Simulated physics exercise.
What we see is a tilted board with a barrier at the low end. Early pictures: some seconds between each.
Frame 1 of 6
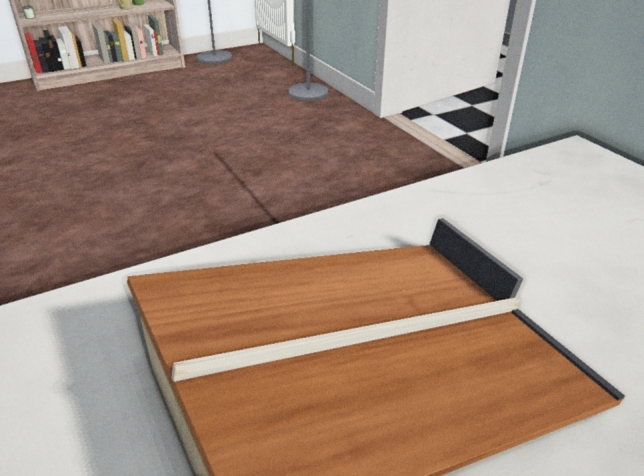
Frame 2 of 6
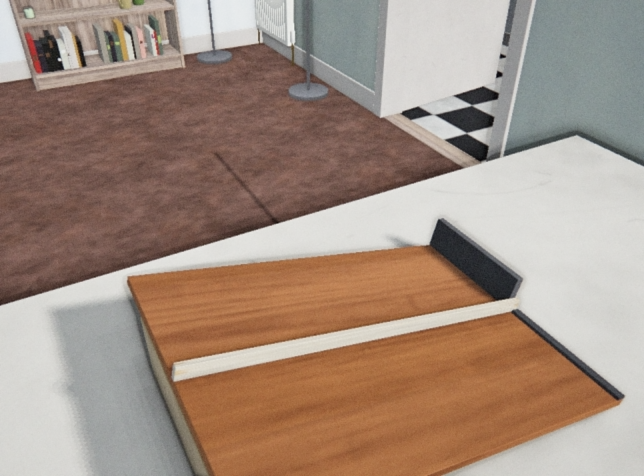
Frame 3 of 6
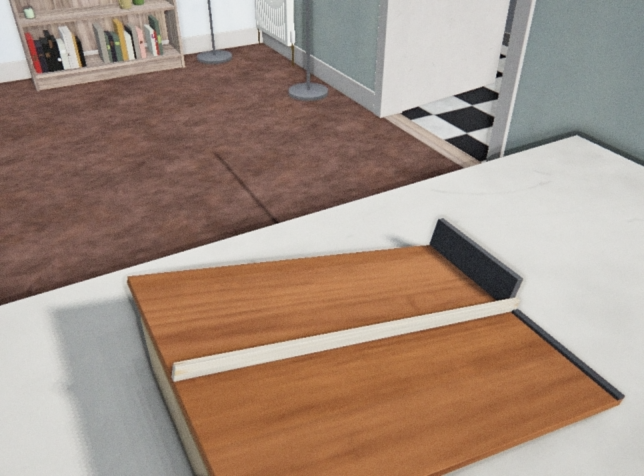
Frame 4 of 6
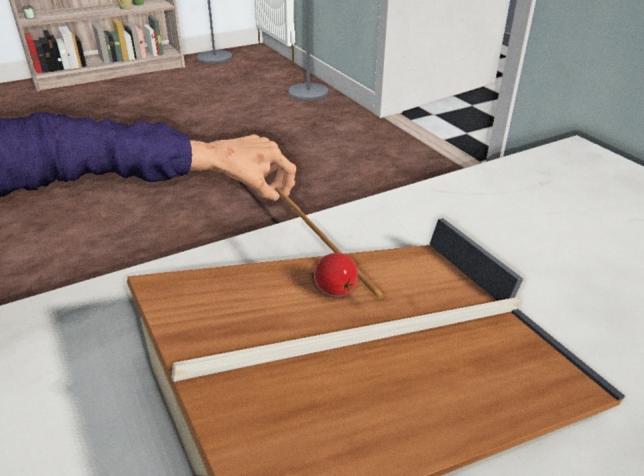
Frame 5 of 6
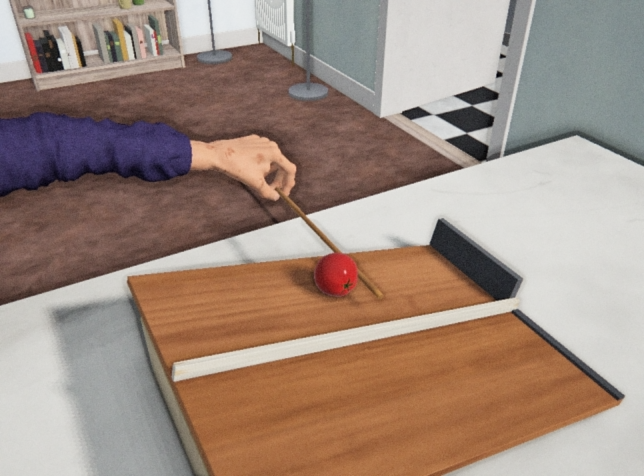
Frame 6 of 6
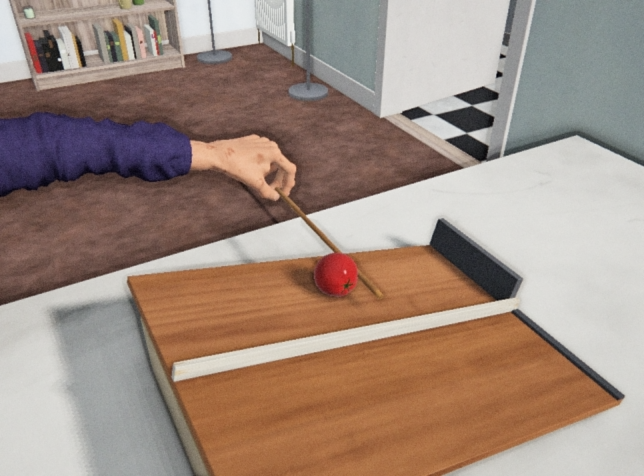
In a room with a brown carpet and a bookshelf, a tilted wooden board sits empty on a pale surface; then an arm in a purple sleeve appears from the left, holding a stick against a red tomato, both motionless.
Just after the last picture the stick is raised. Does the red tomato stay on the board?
Once the stick is gone, the red tomato comes to rest.
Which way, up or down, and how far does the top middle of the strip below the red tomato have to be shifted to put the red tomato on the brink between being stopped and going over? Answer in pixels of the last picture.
Roughly 20 pixels downward.
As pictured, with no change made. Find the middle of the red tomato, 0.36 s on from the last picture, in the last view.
(381, 270), roughly.
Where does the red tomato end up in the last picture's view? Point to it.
Its middle settles near (457, 260) in the last picture.
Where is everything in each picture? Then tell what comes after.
In the first frame, board (380, 325).
In the second frame, board (380, 325).
In the third frame, board (380, 325).
In the fourth frame, held back by the stick; red tomato (336, 275); board (380, 325).
In the fifth frame, held back by the stick; red tomato (336, 275); board (380, 325).
In the sixth frame, held back by the stick; red tomato (336, 275); board (380, 325).
Then, 0.36 s later than the last frame, red tomato rolling on the board near (381, 270).
When it is over, the red tomato gets caught, near (457, 260).
